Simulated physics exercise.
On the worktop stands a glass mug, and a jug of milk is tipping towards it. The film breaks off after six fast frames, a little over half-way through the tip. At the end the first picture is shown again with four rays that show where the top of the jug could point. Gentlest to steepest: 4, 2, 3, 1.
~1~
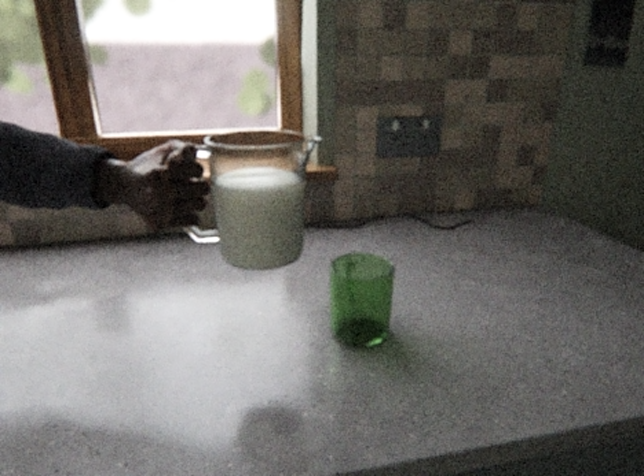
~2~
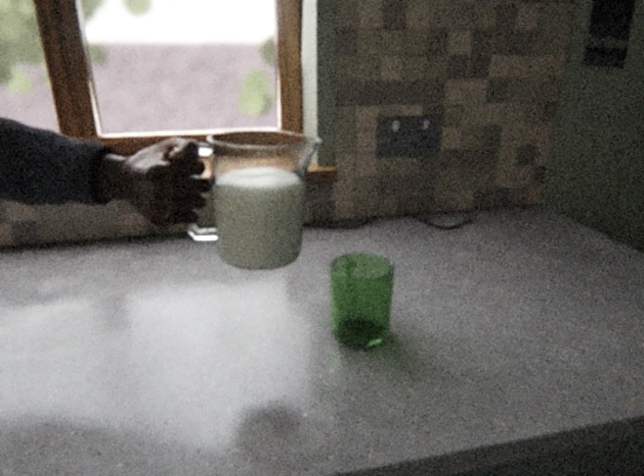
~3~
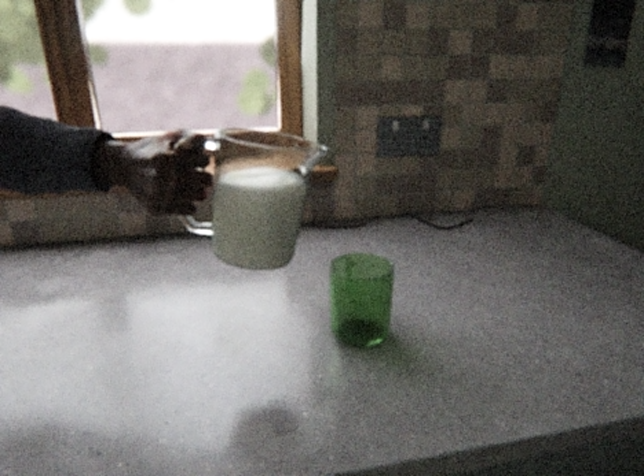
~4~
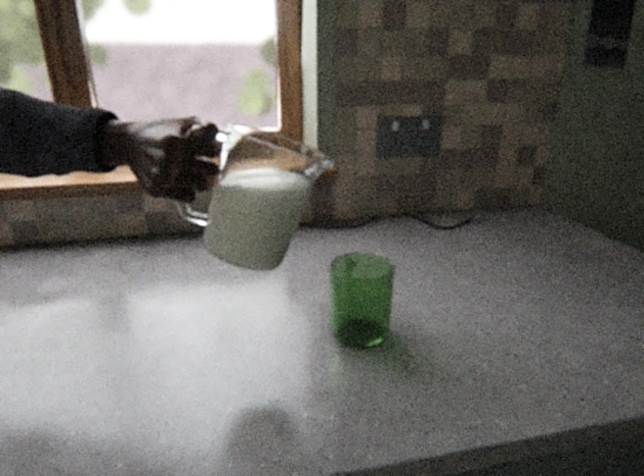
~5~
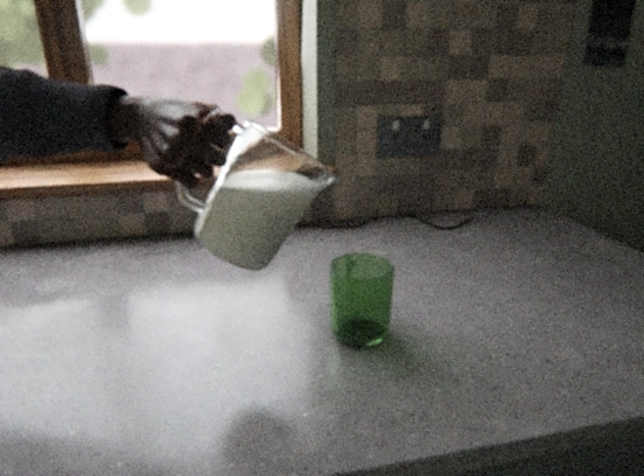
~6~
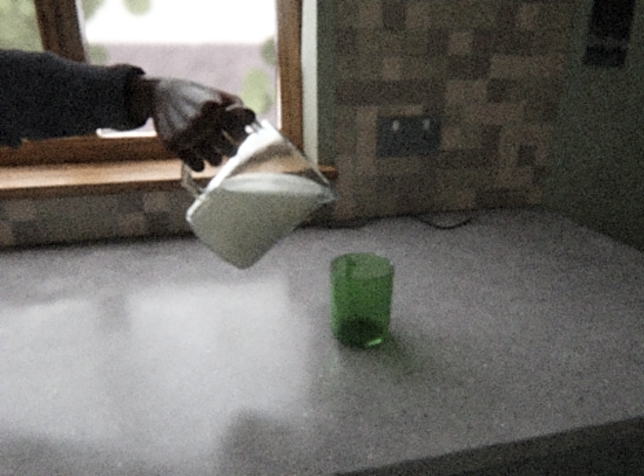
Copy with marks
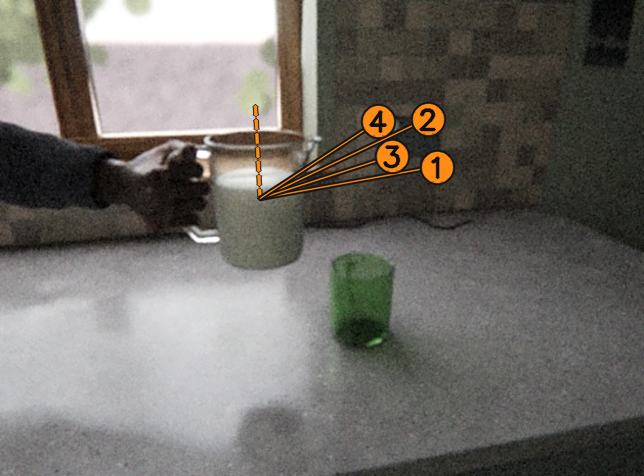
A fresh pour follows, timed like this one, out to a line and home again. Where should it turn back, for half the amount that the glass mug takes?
Choose 2.
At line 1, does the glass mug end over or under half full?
Over.
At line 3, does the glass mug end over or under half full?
Over.
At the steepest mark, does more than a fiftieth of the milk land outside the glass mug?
Yes.
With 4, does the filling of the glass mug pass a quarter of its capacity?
Yes, it does.
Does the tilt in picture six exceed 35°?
Yes.
On the marked copy, 1 at (420, 169); 2 at (412, 125); 3 at (375, 161); 4 at (364, 130).
For line 1, the glass mug ends with about 81 % of what it can hold; 15 % of the milk is spilt.
For line 2, the glass mug ends with about 48 % of what it can hold; 5 % of the milk is spilt.
For line 3, the glass mug ends with about 67 % of what it can hold; 9 % of the milk is spilt.
For line 4, the glass mug ends with about 32 % of what it can hold.
